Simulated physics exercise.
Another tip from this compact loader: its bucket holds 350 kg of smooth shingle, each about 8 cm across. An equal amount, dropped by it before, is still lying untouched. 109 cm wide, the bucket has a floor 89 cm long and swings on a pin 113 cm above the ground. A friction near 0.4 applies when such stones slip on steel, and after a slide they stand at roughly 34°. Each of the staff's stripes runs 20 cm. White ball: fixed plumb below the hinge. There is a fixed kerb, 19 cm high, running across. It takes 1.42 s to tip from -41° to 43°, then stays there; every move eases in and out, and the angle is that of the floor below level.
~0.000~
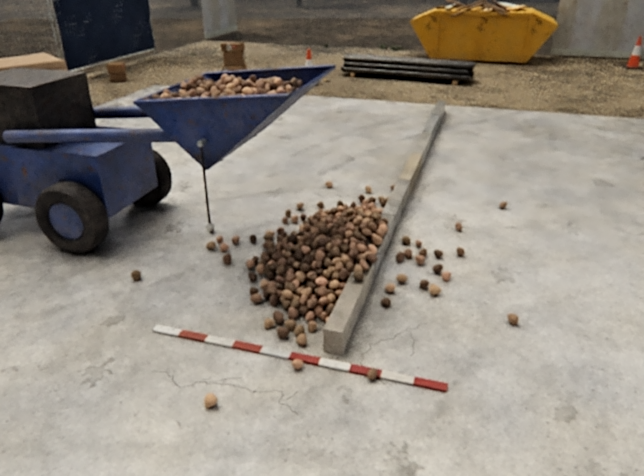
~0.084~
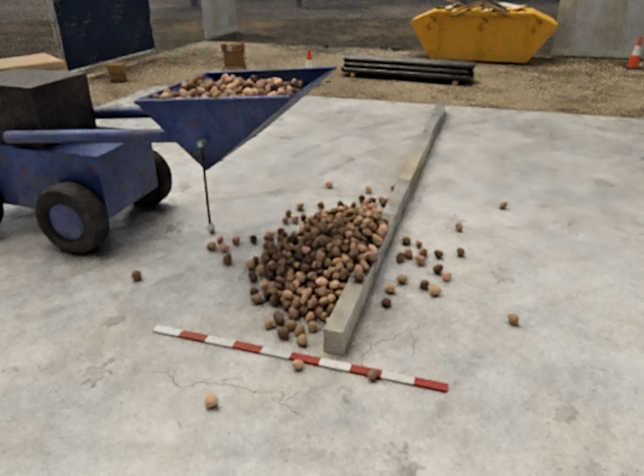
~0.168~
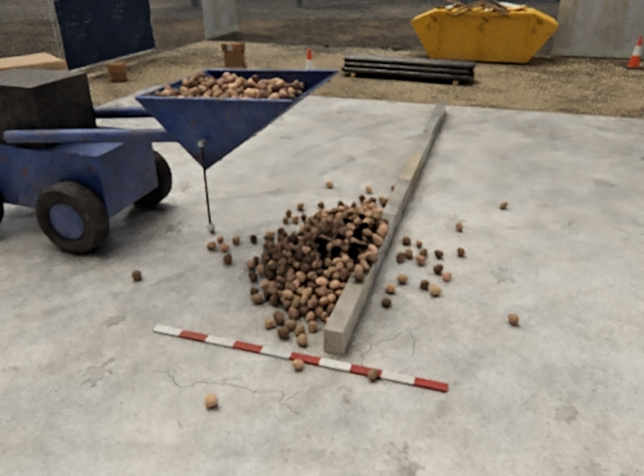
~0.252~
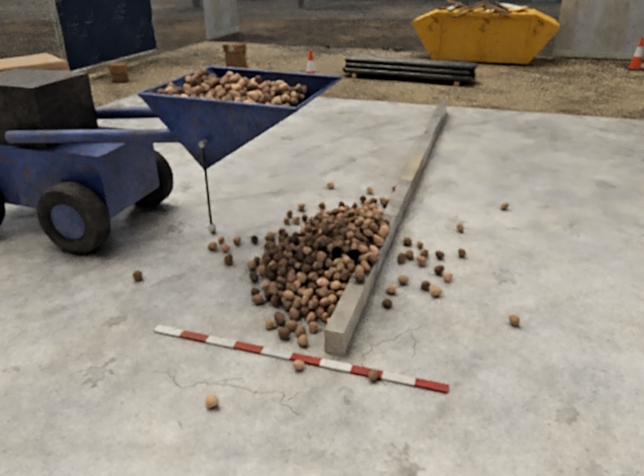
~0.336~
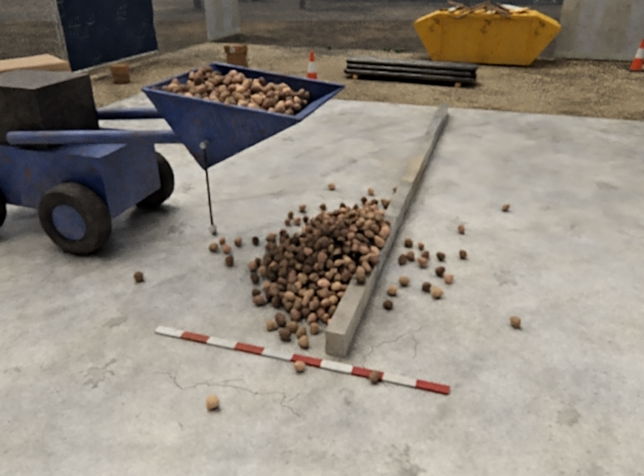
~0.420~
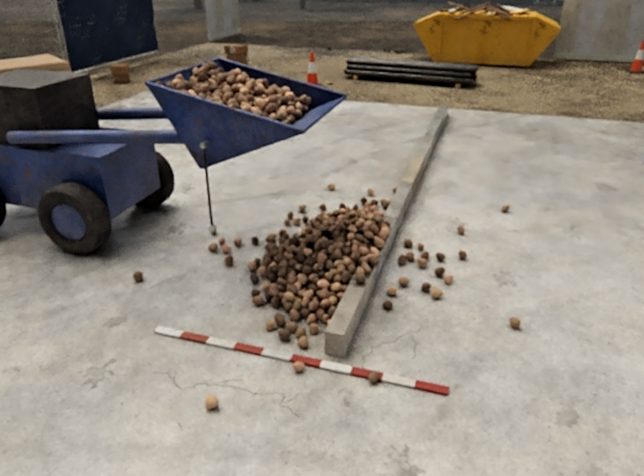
A blue loader's bucket, heaped with round brown stones, slowly tilted downward at its front lip beside a pile of similar stones, which lay still against a long kerb on the concrete.
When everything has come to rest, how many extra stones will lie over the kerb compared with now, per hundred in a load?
About 8 per hundred.
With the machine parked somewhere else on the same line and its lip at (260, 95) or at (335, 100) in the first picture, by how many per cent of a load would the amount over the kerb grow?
The first position would add some 0 per cent, the second some 50.
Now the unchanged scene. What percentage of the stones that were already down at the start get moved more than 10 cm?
Close to 20 in a hundred of them.
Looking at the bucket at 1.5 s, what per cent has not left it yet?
Roughly 30 per cent of its load.
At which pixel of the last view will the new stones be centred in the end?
They come to rest centred about (322, 243).
After 1.1 s the floor is at 30°; in per cent of one load, 98 in the bucket, 99 on this side of the kerb, 3 over the kerb; the foremost stones are at (464, 261).
After 1.5 s the floor is at 43°; in per cent of one load, 29 in the bucket, 168 on this side of the kerb, 3 over the kerb; the foremost stones are at (464, 261).
After 1.9 s the floor is at 43°; in per cent of one load, 0 in the bucket, 193 on this side of the kerb, 7 over the kerb; the foremost stones are at (464, 261).
After 4.4 s the floor is at 43°; in per cent of one load, 0 in the bucket, 188 on this side of the kerb, 12 over the kerb; the foremost stones are at (485, 278). Net gain over the kerb, 8.
